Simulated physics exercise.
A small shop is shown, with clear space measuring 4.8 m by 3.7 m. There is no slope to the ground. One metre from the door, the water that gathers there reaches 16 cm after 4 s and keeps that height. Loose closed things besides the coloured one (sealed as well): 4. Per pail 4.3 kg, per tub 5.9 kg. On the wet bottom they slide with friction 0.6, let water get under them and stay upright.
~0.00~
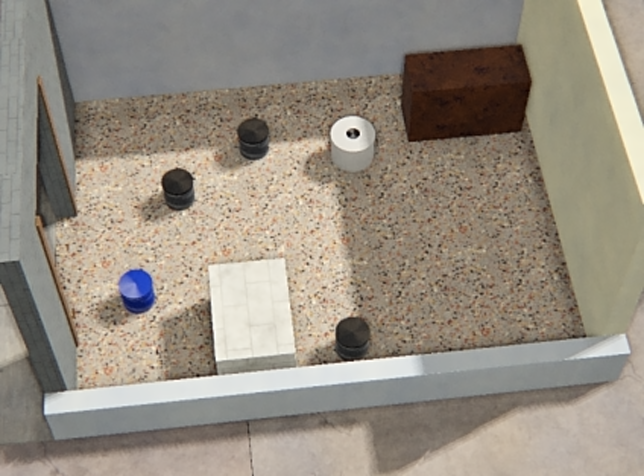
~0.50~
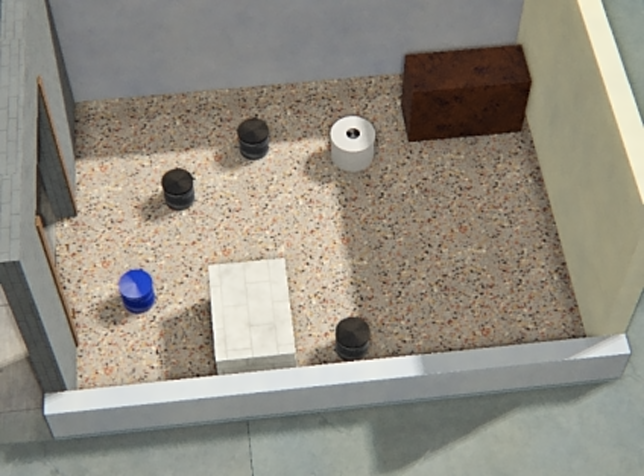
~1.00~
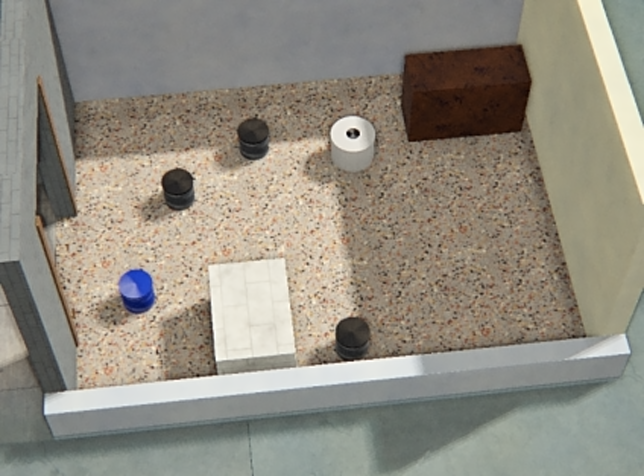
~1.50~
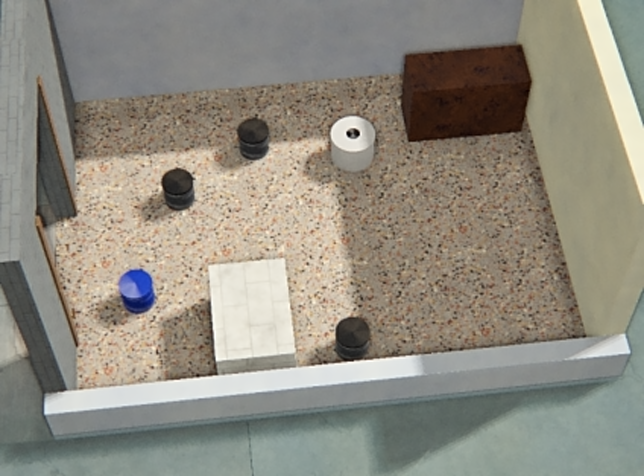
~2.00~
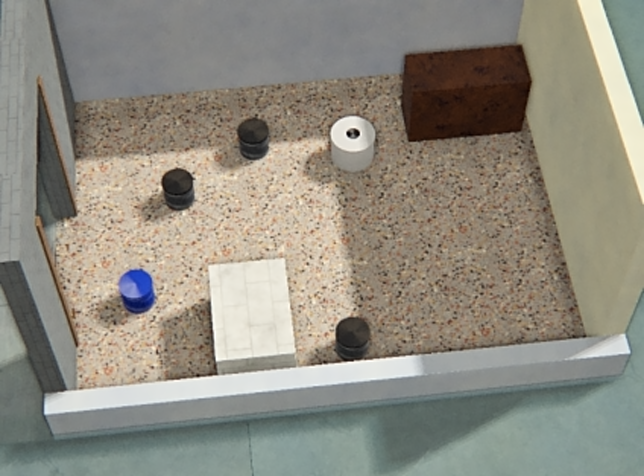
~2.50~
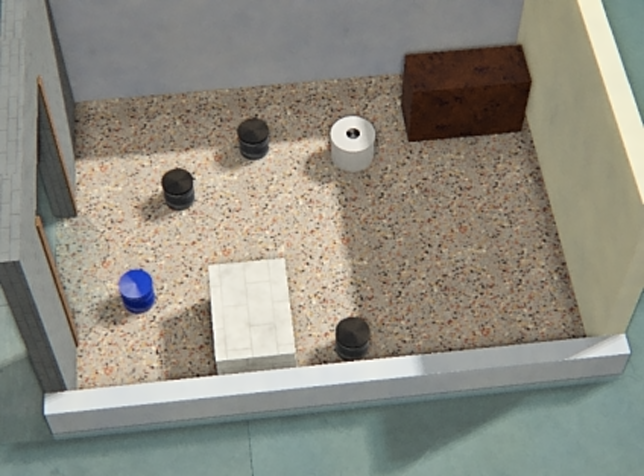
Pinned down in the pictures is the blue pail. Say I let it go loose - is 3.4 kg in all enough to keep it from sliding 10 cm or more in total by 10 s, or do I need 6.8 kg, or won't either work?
Neither will work.
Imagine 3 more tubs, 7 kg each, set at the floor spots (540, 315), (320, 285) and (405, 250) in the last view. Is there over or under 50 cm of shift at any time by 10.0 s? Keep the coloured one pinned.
Note, in sequence: Not exceeded, not exceeded, not exceeded.
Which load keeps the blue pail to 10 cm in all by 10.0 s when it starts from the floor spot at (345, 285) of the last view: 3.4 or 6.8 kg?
Looking at the loads, only the heavier keeps it.
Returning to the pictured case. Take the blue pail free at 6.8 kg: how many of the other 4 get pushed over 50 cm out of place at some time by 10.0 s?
Count: 2.
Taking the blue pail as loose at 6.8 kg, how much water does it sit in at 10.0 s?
About 8 cm.
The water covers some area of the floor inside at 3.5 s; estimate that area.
I'd estimate close to 1.5 m2.
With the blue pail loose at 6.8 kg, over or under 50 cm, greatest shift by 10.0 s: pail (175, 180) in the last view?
That one is beyond half a metre, as it turns out.
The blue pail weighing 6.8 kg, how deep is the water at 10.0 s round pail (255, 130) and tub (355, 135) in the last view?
I'd estimate 5 cm for the first and 6 cm for the second.
After 3.5 s the blue pail would be 11 cm from its start with 3.4 kg and 0 cm from its start with 6.8 kg; 5 cm of water round it then.
After 4.5 s the blue pail would be 60 cm from its start with 3.4 kg and 24 cm from its start with 6.8 kg; 5 cm of water round it then.
After 7.0 s the blue pail would be 87 cm from its start with 3.4 kg and 56 cm from its start with 6.8 kg; 8 cm of water round it then.
After 10.0 s the blue pail would be 105 cm from its start with 3.4 kg and 55 cm from its start with 6.8 kg; 8 cm of water round it then.
